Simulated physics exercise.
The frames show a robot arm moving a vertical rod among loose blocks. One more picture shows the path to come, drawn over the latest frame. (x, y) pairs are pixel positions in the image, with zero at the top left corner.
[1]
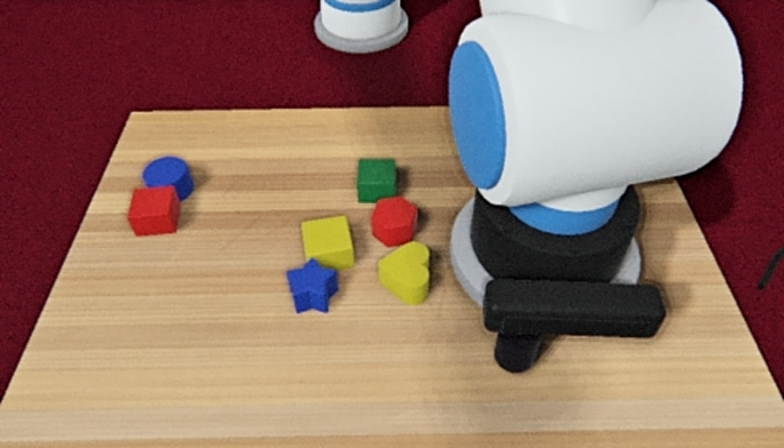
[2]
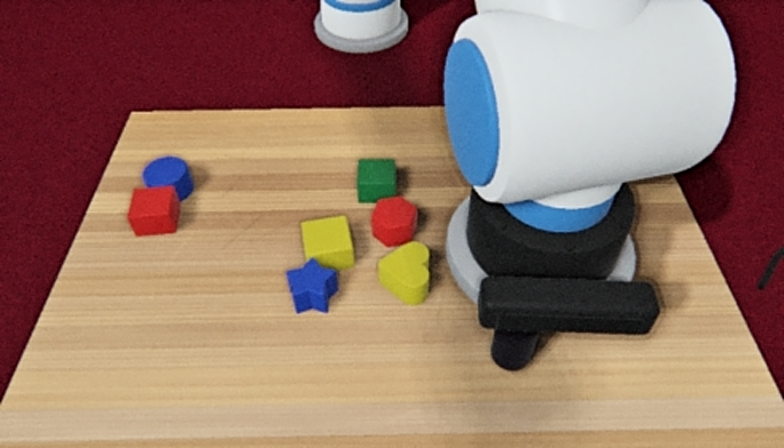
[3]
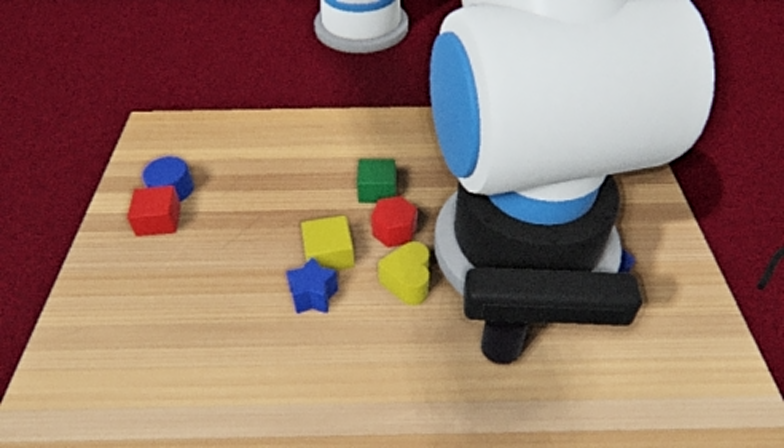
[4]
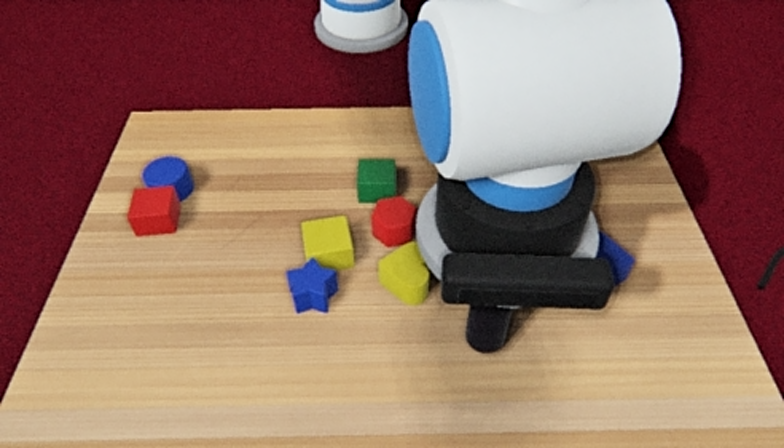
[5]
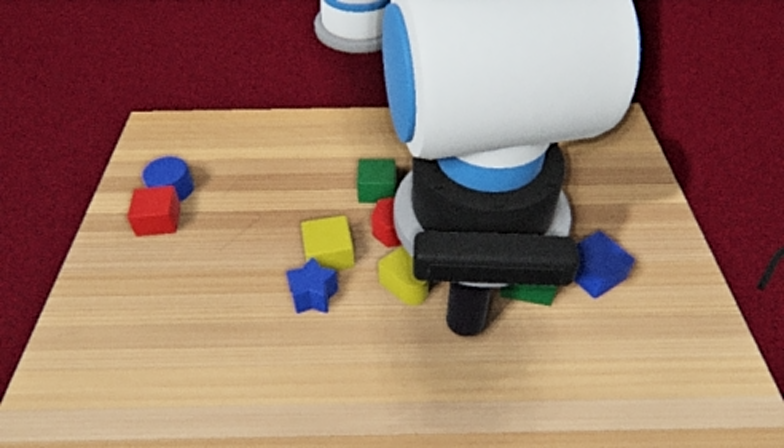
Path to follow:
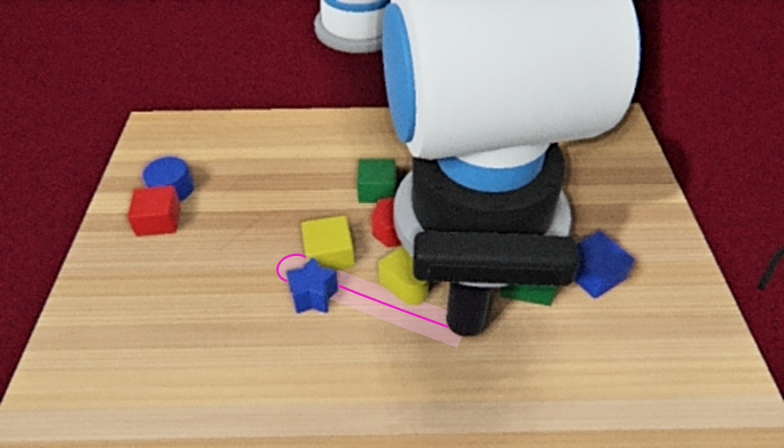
The clip opens on a white and blue robot arm holding a black rod over a wooden board, right of scattered red, yellow, blue and green blocks. The arm drifts slowly left and slightly away from the viewer, uncovering a blue block and part of a green one, while the blocks stay still.
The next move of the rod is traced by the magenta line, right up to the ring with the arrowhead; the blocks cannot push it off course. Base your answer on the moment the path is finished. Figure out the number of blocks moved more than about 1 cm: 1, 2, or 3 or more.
In total, three or more blocks get moved by over 1 cm.
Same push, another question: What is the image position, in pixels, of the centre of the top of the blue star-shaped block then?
Most likely (270, 273).
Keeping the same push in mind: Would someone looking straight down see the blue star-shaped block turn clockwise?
I expect not.
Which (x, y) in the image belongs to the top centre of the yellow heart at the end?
Its top centre lands on (390, 246).
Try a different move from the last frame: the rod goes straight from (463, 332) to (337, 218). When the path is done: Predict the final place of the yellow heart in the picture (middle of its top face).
I predict (303, 192).
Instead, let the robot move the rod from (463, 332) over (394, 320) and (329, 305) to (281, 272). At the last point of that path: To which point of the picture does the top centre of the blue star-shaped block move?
I'd expect the centre of its top face to be at (244, 245).
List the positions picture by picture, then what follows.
Rod tip at (514, 356); block tops, blue star-shaped block at (310, 277); yellow square block at (326, 234); yellow heart at (408, 263); green triangular block hidden, in the first picture.
Rod at (510, 354); blocks unchanged, in the second picture.
Rod at (500, 348); blocks unchanged, in the third picture.
Rod at (485, 337); blocks unchanged, in the fourth picture.
Rod at (465, 321); blue star-shaped block at (310, 277); yellow square block at (326, 234); yellow heart at (408, 263); green triangular block hidden, in the fifth picture.
Path on the board, from (463, 332) directly to (295, 268).
On the path given first. One third of the way, rod at (403, 299); yellow heart at (399, 253), turned 25° clockwise.
Two thirds of the way, rod at (345, 277); blue star-shaped block at (305, 275), turned 15° anticlockwise; yellow heart at (390, 246), turned 65° clockwise.
At the end, rod at (292, 256); blue star-shaped block at (270, 273), turned 80° anticlockwise; yellow square block at (317, 222), turned 35° clockwise; yellow heart at (390, 246), turned 65° clockwise; green triangular block in place.
